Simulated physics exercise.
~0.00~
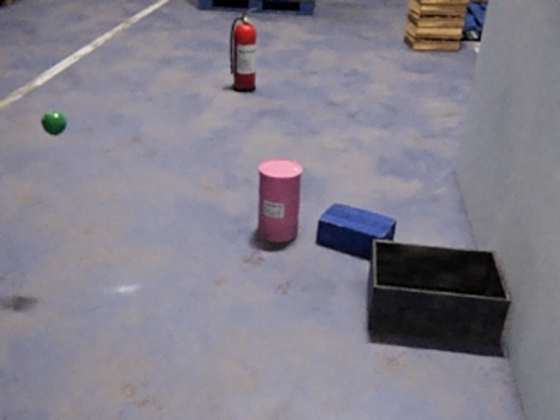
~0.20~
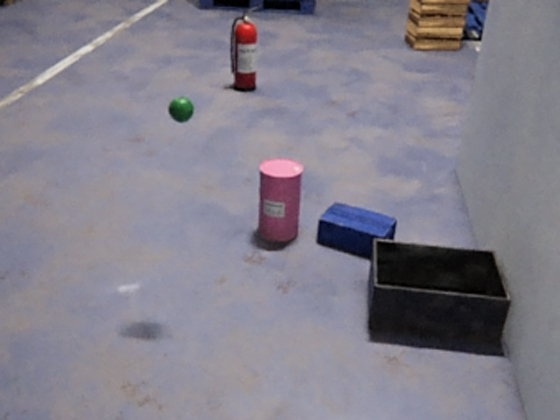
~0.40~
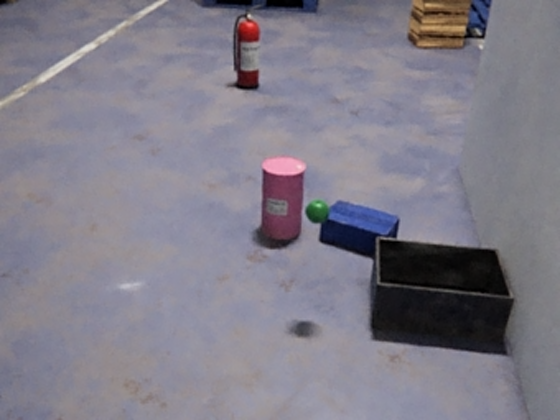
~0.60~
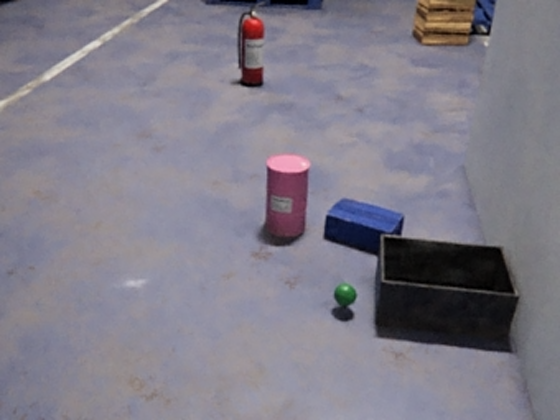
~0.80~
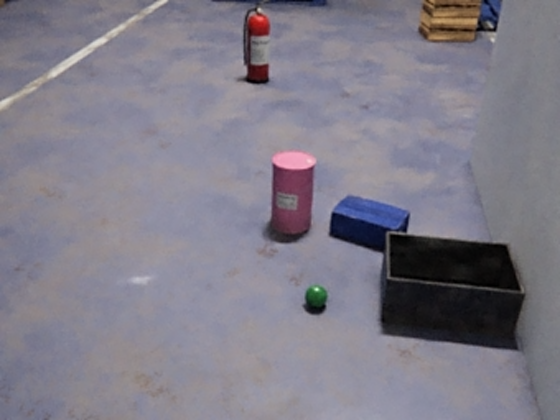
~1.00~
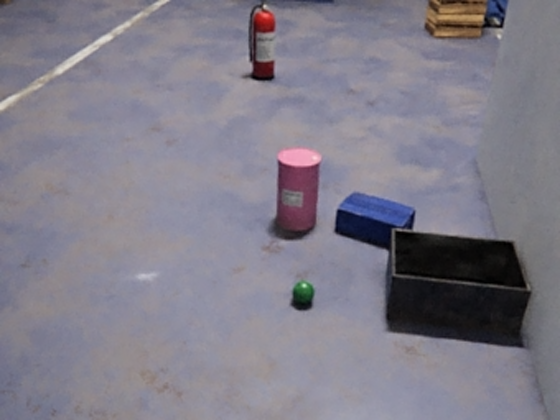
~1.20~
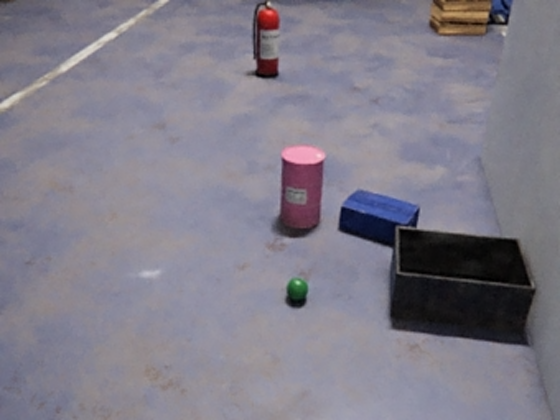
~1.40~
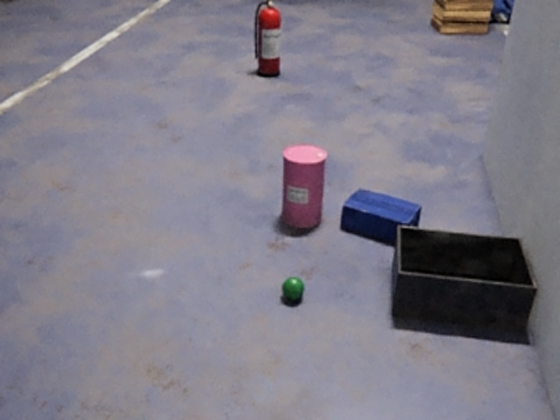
We see a small, round green object fly rightward past a pink canister and a blue parcel, dropping to the floor just short of an open black box. It then drifts a little way back left and comes to rest outside the box, while the canister and parcel stay put.
